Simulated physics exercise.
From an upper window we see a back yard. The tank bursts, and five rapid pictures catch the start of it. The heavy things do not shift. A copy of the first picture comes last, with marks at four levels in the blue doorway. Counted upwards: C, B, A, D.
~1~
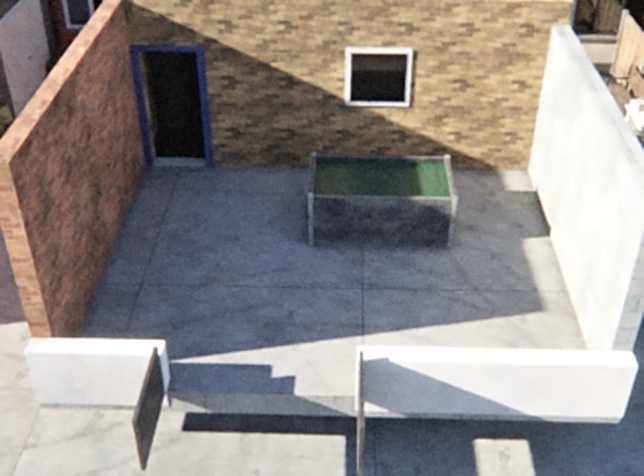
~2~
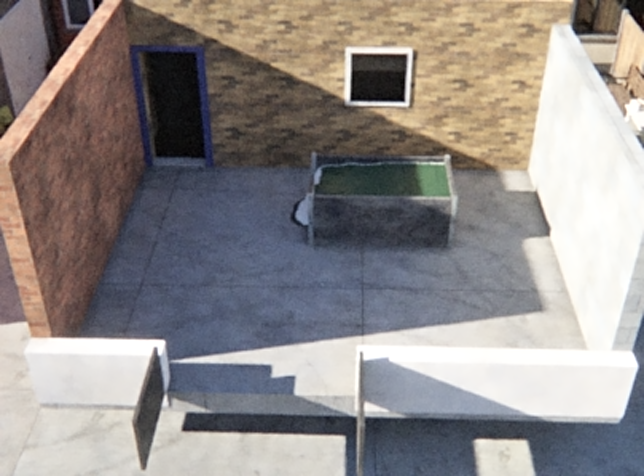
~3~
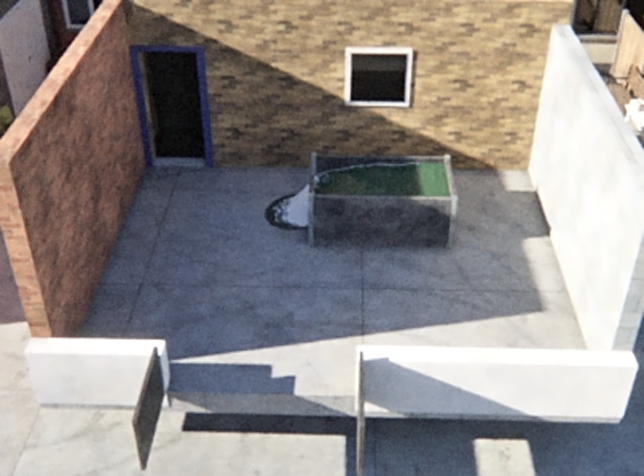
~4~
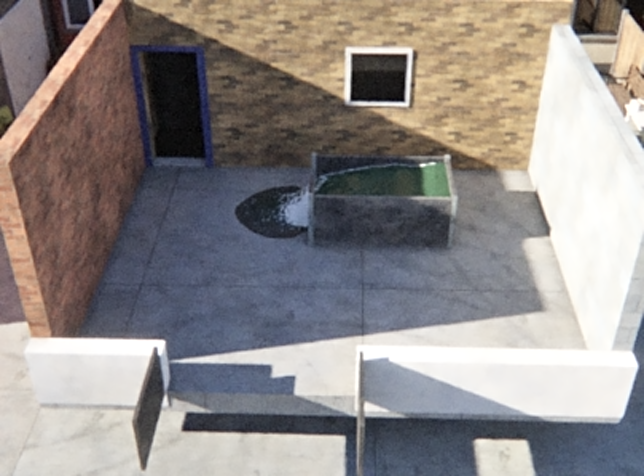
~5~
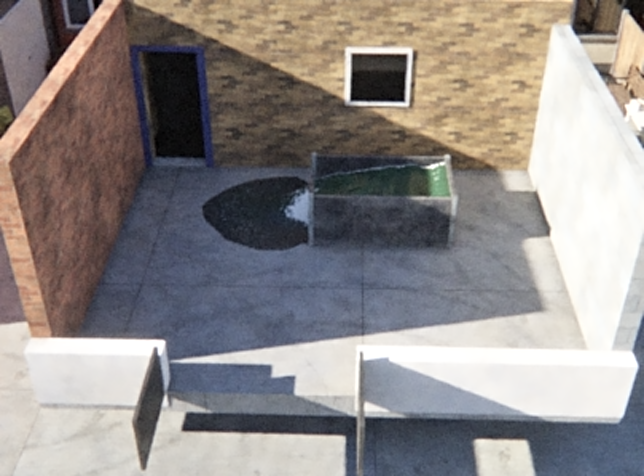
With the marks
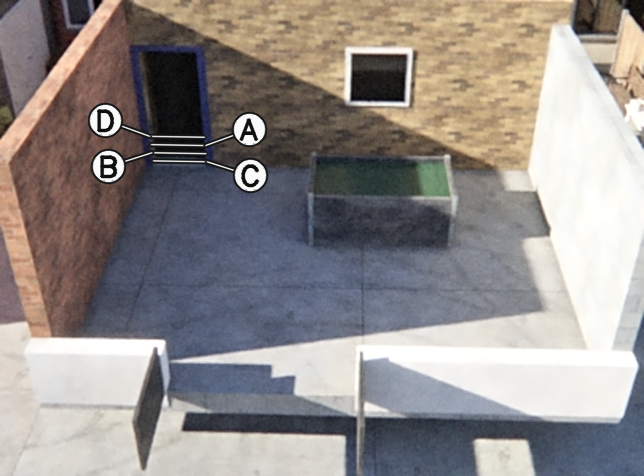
The clip opens on a walled back yard seen from above, with a tank of still green water near the brick wall. Water begins pouring from the tank's left side, foaming white at its base, and a dark wet patch spreads leftward across the concrete as the level inside drops.
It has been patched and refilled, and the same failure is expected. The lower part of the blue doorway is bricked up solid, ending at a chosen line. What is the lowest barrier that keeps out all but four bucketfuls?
The answer is mark B.
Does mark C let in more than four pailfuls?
Yes.
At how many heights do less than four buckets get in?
Three.
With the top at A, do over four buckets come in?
No, that is safe.
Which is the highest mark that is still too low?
That is mark C.
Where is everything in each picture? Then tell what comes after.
Water in the tank at rest, its middle at (381, 181); foot of the blue doorway at (180, 166); open gate at (261, 340).
Water covers 1 % of the ground and shows as far out as (303, 222).
Water covers 2 % of the ground and shows as far out as (272, 218).
Water covers 4 % of the ground and shows as far out as (243, 206).
Water covers 8 % of the ground and shows as far out as (213, 202).
On the marked copy, A at (178, 145); B at (179, 153); C at (180, 161); D at (177, 136); from the bottom up C, B, A, D.
With A, nothing gets over.
With B, a splash gets over, under a bucket.
With C, about 10 bucketfuls get in.
With D, nothing gets over.
